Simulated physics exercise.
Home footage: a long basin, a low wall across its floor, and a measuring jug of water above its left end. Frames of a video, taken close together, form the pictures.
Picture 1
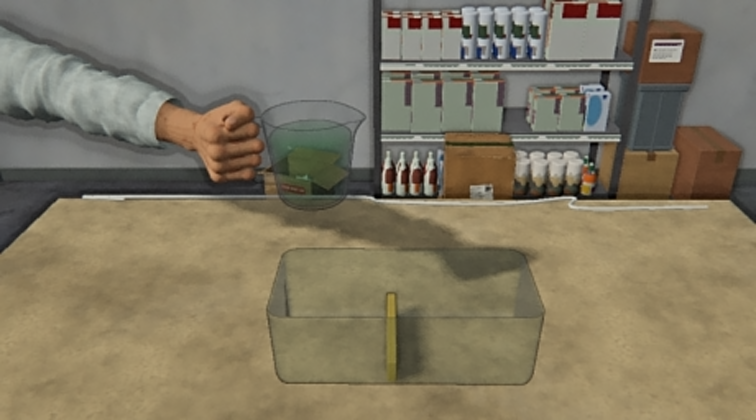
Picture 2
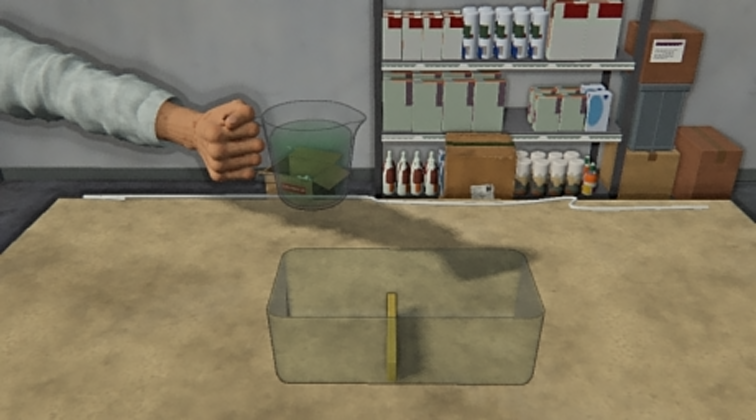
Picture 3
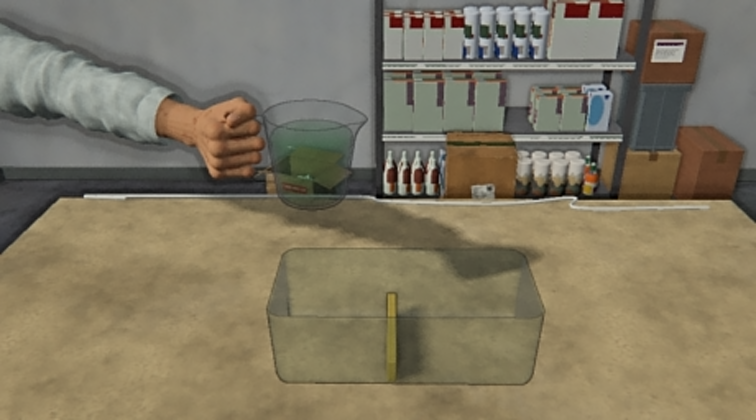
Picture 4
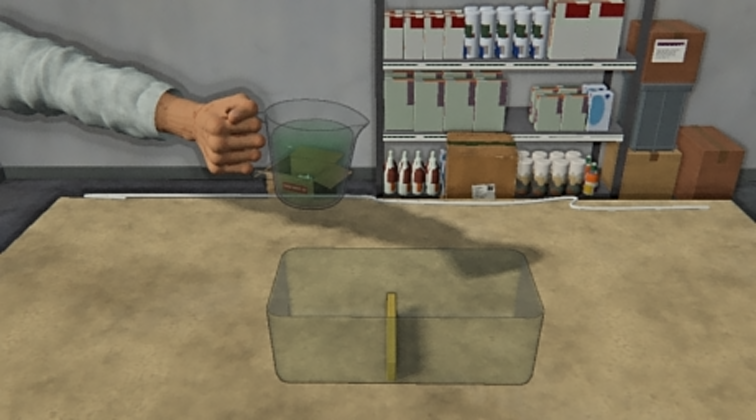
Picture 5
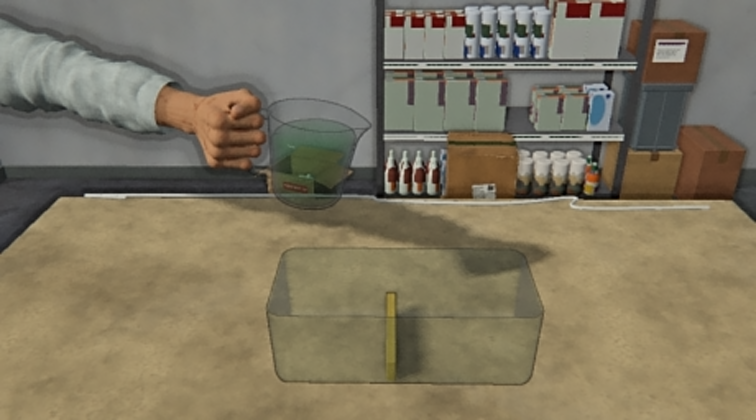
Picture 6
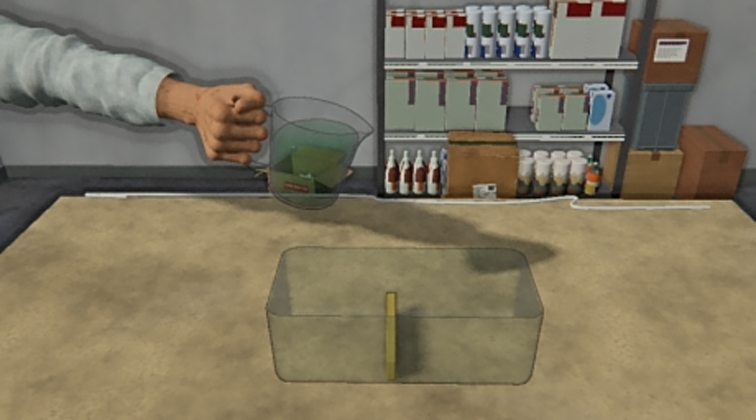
An arm in a pale sleeve reaches in from the left, its fist beside a clear jug of green-tinted water, seen from the front and slightly above in a storeroom. Below, a long clear basin with a low yellow wall across its floor sits on a mottled tan tabletop, before grey shelves and brown boxes. The jug gradually leans slightly rightward, while the camera stays still.
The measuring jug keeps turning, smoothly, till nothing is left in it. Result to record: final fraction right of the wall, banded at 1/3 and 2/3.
Fraction right of wall: Over 2/3.
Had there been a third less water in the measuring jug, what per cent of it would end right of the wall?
It comes to around 75 percent.
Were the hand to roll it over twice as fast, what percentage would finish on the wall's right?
Roughly 70 percent.
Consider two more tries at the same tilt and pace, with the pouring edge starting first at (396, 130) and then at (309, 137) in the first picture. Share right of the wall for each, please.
90 %, then 10 %.
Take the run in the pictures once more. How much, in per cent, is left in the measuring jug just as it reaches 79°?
Around 65 in a hundred has not poured out yet.
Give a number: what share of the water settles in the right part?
Roughly 80 %.
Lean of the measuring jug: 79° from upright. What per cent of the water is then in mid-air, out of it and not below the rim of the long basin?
That comes to near 30 percent.
A moment on, the measuring jug is tipped on its side and 67 per cent is still to pour, 0 is left of the wall and 5 right of it.
Next, the measuring jug is tipped right over and 7 per cent is still to pour, 5 is left of the wall and 70 right of it.
Then the measuring jug is tipped right over and 0 per cent is still to pour, 17 is left of the wall and 81 right of it.
Later the measuring jug is tipped right over and 0 per cent is still to pour, 18 is left of the wall and 80 right of it.
Finally, 18 per cent lies left of the wall, 80 right of it and 2 outside.
